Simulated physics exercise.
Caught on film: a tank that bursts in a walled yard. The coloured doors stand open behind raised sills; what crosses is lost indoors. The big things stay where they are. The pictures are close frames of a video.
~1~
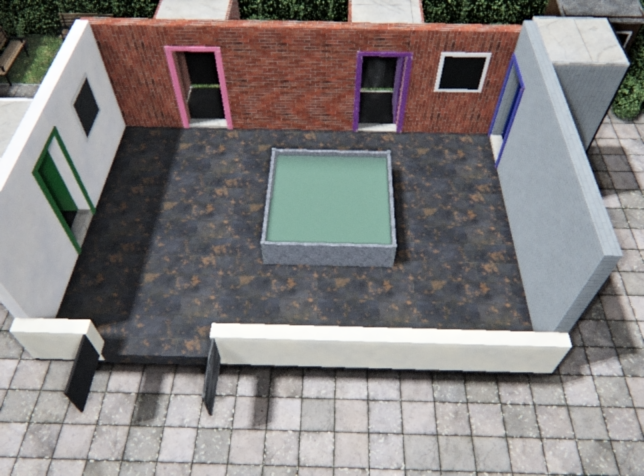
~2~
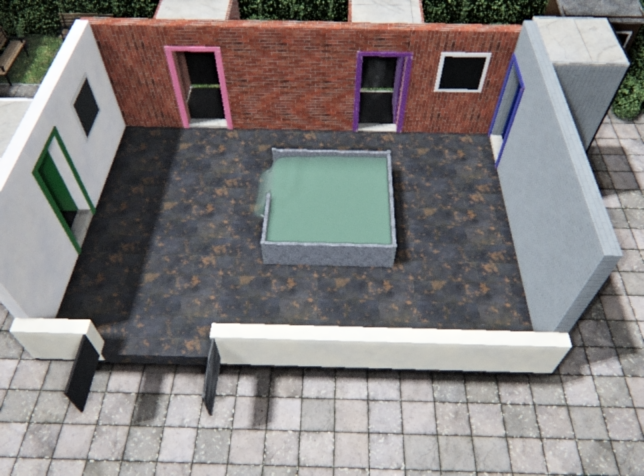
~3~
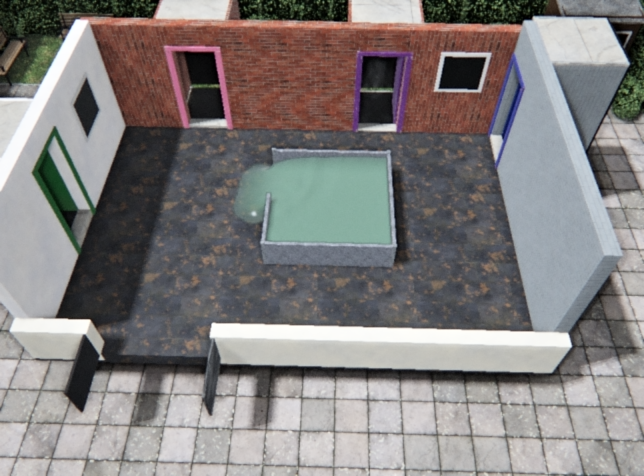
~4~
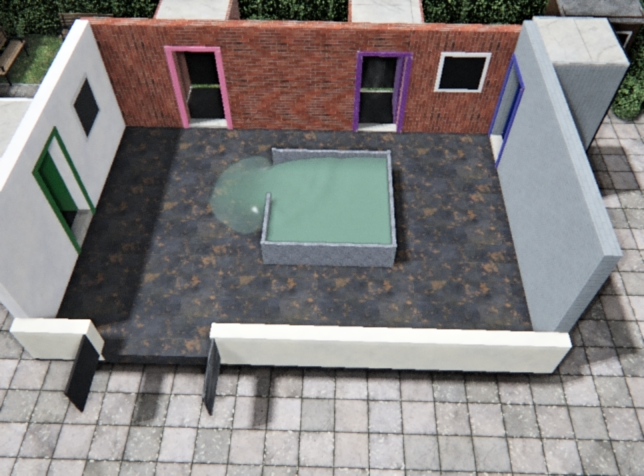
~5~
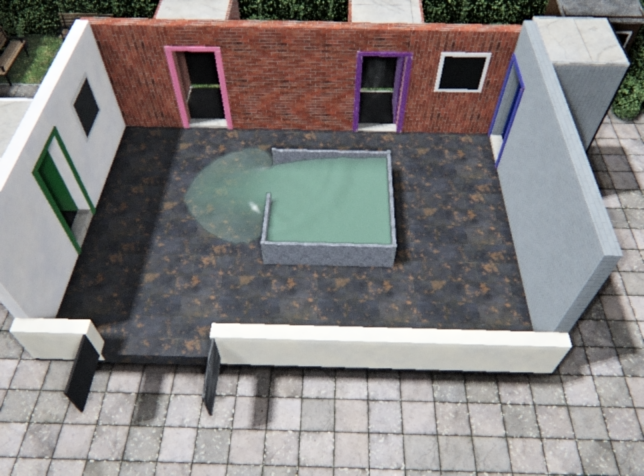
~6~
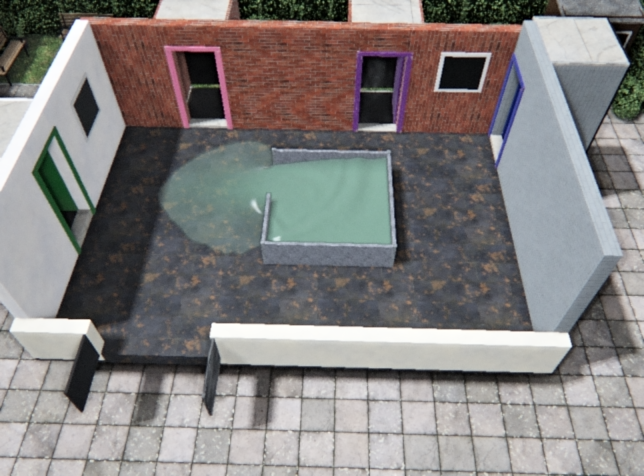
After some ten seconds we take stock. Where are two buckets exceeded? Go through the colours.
One by one: The blue door stays under that; the green door stays under that; the purple door stays under that; the pink door takes more than that.
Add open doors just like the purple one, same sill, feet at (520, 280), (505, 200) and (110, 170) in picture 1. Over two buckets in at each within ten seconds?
One after the other: Stays under, is under, goes over.
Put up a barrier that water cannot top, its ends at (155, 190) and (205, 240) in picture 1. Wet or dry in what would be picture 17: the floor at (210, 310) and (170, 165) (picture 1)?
In turn: Clear, under water.
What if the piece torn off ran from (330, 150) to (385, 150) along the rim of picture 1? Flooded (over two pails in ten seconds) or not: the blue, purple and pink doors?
The blue door lets more in; the purple door passes that mark; the pink door lets less in.
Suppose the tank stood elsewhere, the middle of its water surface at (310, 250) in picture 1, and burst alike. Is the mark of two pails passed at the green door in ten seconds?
The green door is over.
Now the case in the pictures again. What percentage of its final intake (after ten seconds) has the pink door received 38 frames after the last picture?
I make it 65 per cent.
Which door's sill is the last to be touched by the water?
The door marked blue.
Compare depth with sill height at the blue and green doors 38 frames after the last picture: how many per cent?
About 0 and 80 per cent.
A moment on, water covers 25 % of the floor; the blue door not reached, the green door not reached, the purple door not reached, the pink door wet at the sill, nothing in.
Next, water covers 30 % of the floor; the blue door not reached, the green door wet at the sill, nothing in, the purple door not reached, the pink door under two buckets in.
Then, water covers 35 % of the floor; the blue door not reached, the green door under two buckets in, the purple door not reached, the pink door over two buckets in.
Later, water covers 50 % of the floor; the blue door not reached, the green door under two buckets in, the purple door not reached, the pink door far over two buckets in.
In the end, water covers 80 % of the floor; the blue door wet at the sill, nothing in, the green door under two buckets in, the purple door wet at the sill, nothing in, the pink door far over two buckets in.
